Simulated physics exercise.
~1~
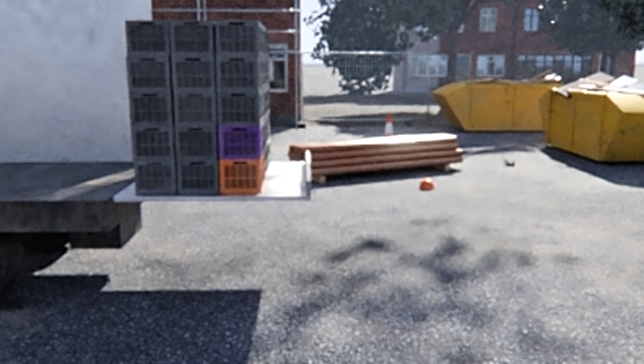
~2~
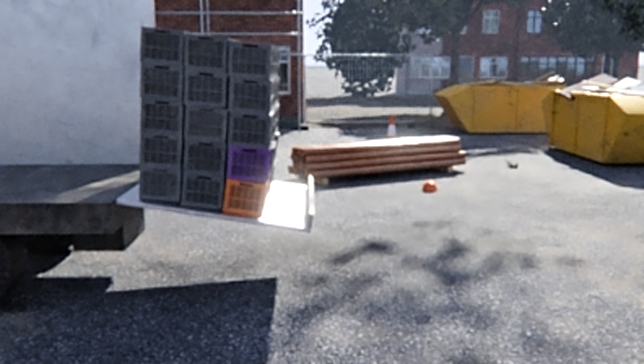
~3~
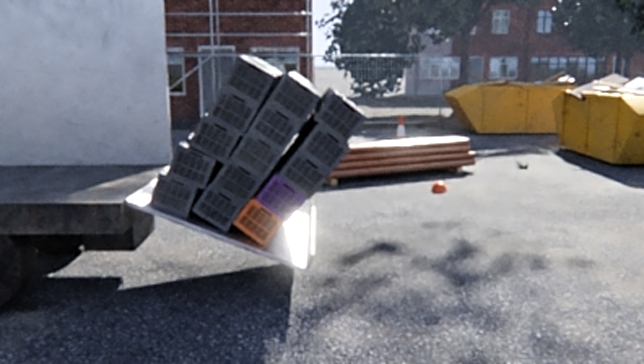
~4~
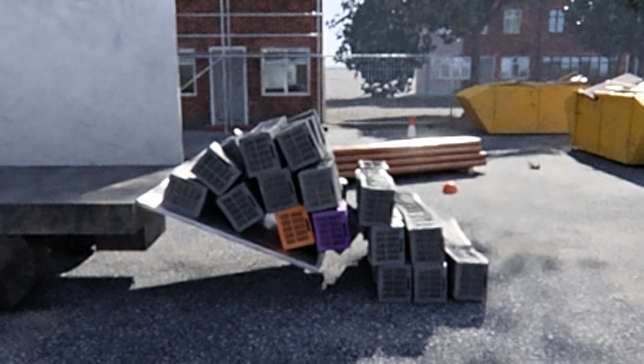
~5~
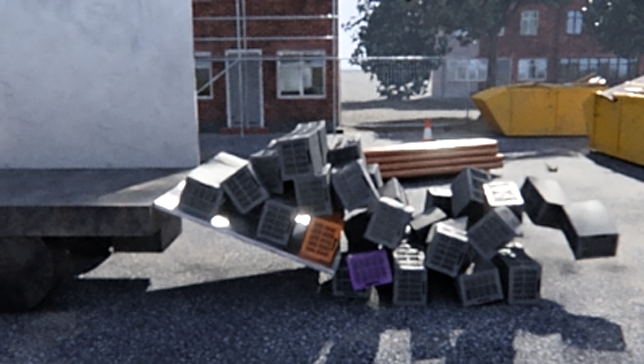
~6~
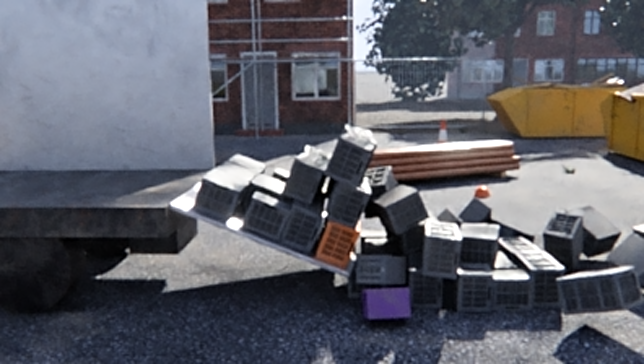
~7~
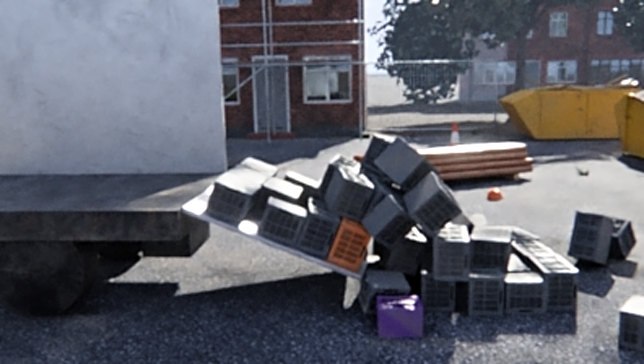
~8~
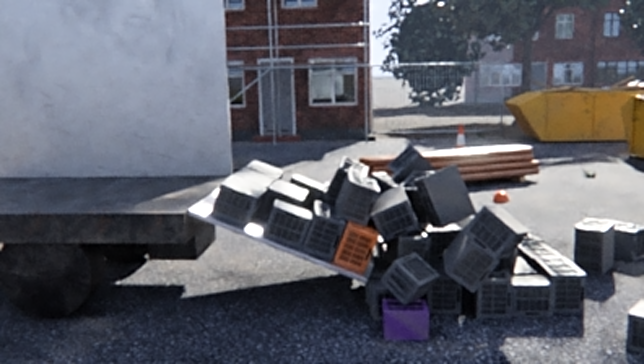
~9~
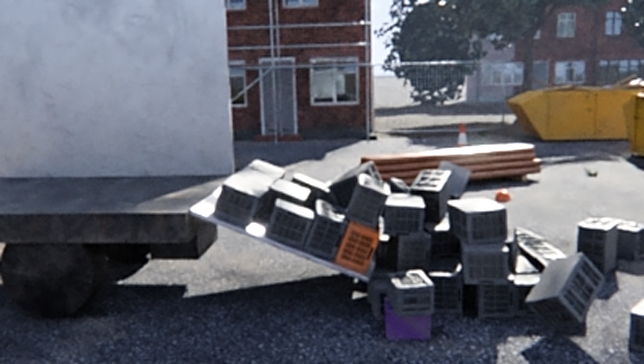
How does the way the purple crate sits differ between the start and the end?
At the start the purple crate sits upright in the stack on the tail lift, and at the end it lies on its side on the ground.
